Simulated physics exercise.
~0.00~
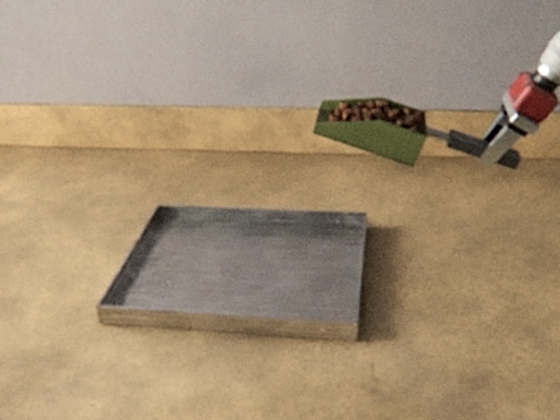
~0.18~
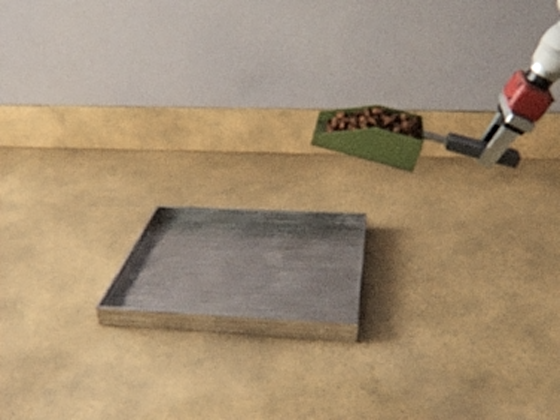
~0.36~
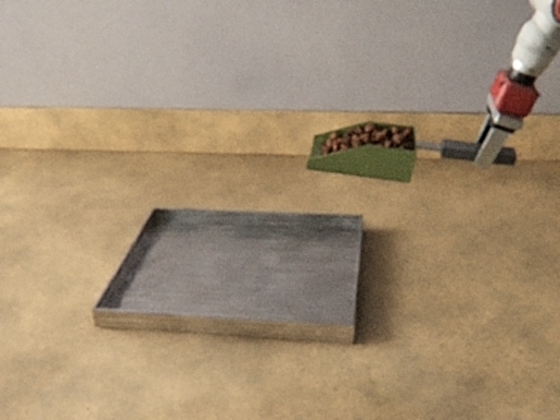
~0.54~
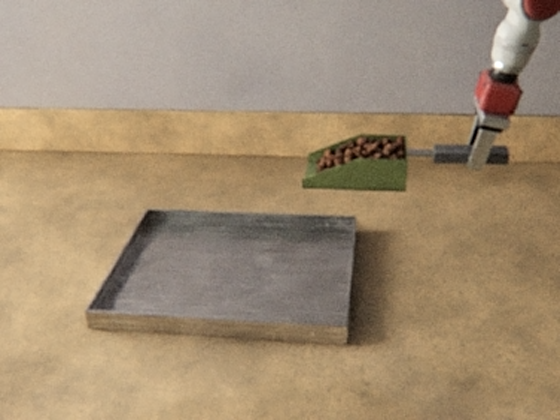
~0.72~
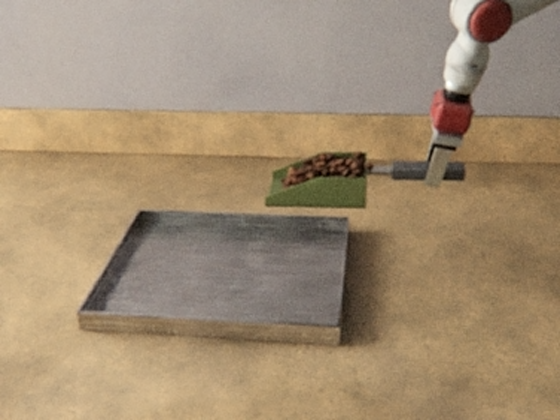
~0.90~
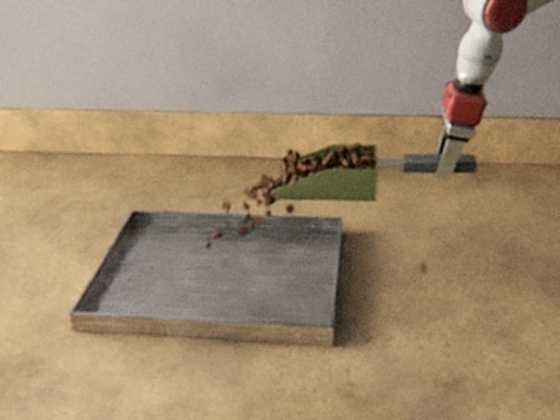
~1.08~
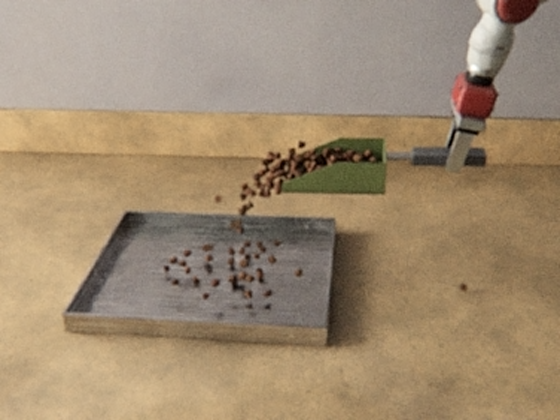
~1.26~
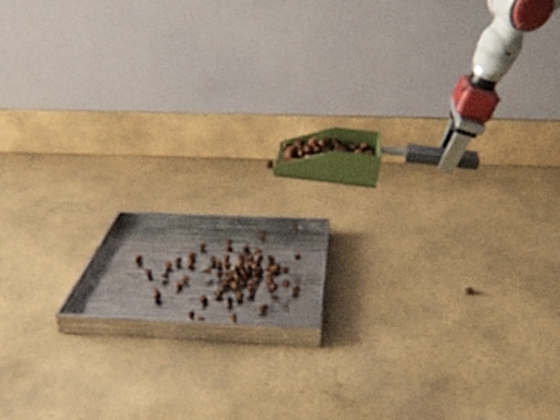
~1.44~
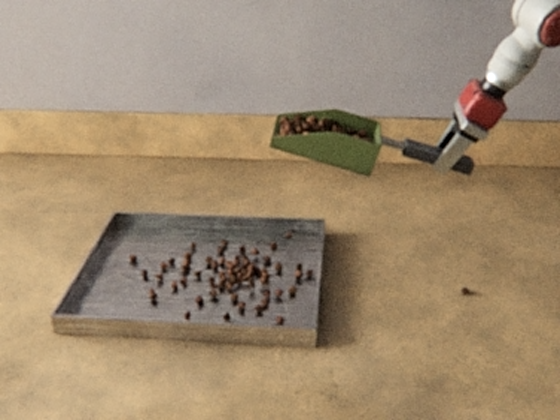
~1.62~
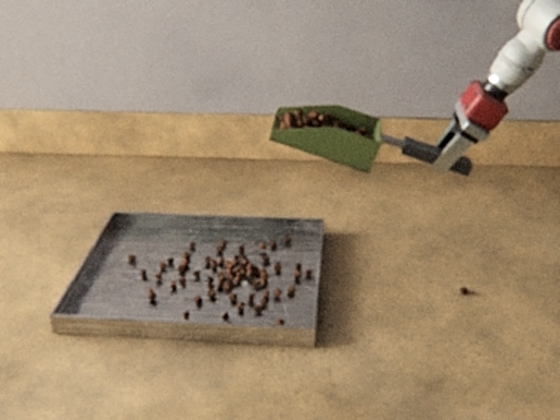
A green scoop heaped with small brown pellets, held by a robot arm, moved left and down toward a shallow gray tray, spilled some in, then tipped back and rose, ending still partly full with pellets scattered across the tray and one on the table.
